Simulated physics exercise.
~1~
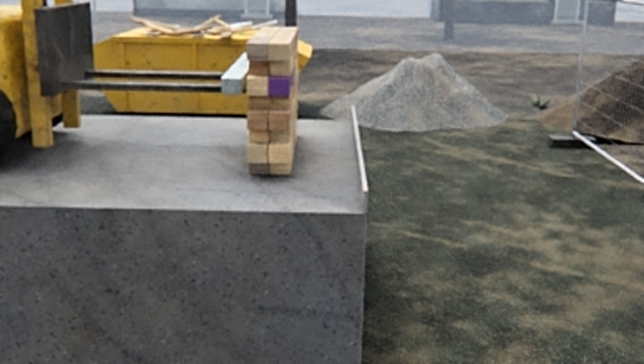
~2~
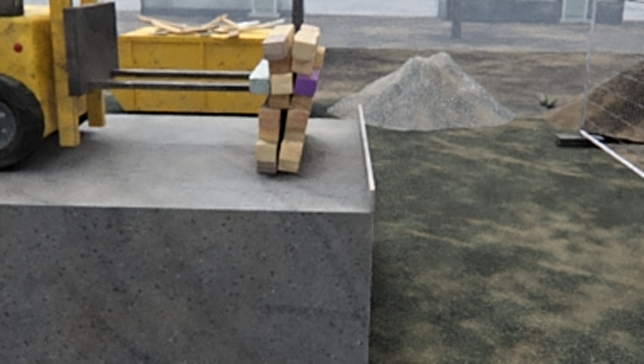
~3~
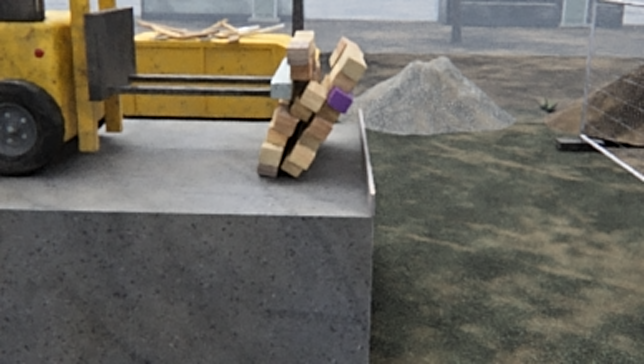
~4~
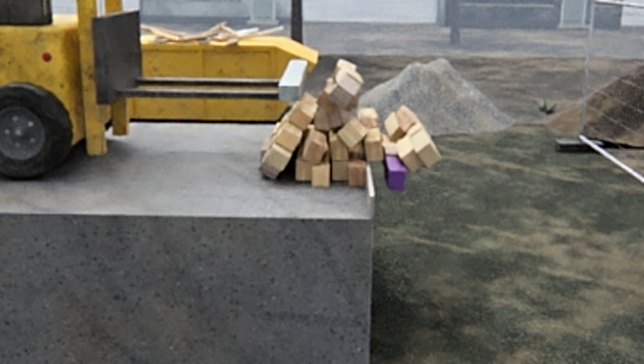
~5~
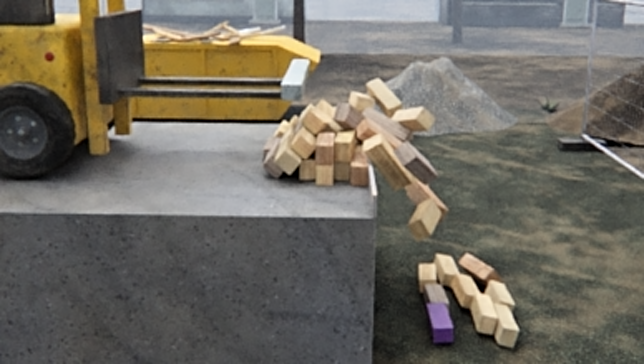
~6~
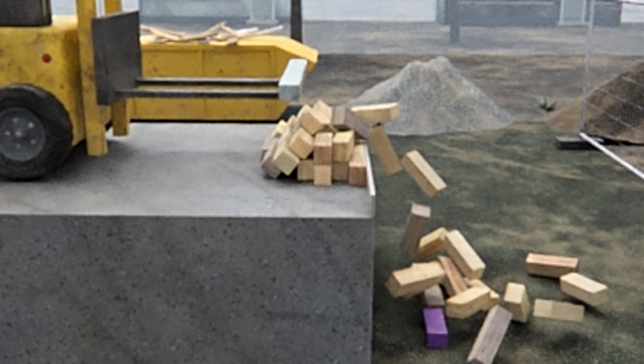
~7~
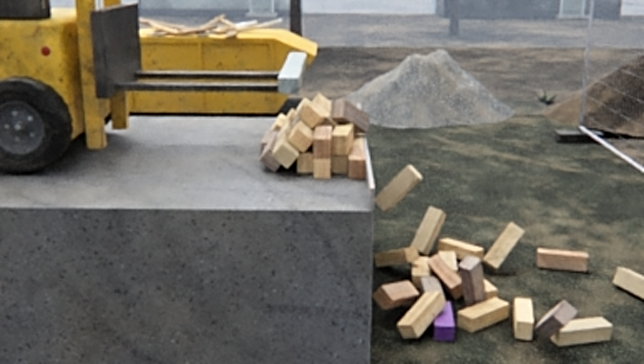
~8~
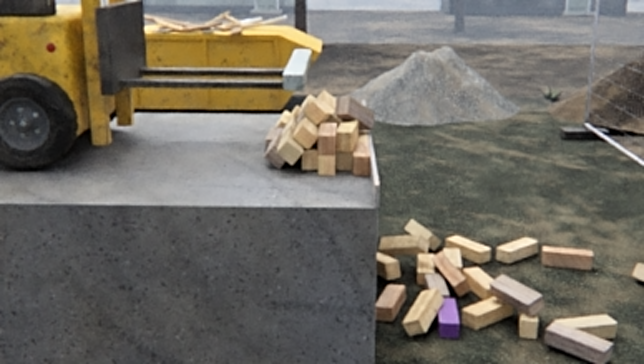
In the video, a yellow lift truck pushes a beam against a stack of wooden blocks on a concrete dock, tipping it rightward until it collapses, with many blocks, including the purple one, tumbling over the edge to the ground while the rest stay heaped above.
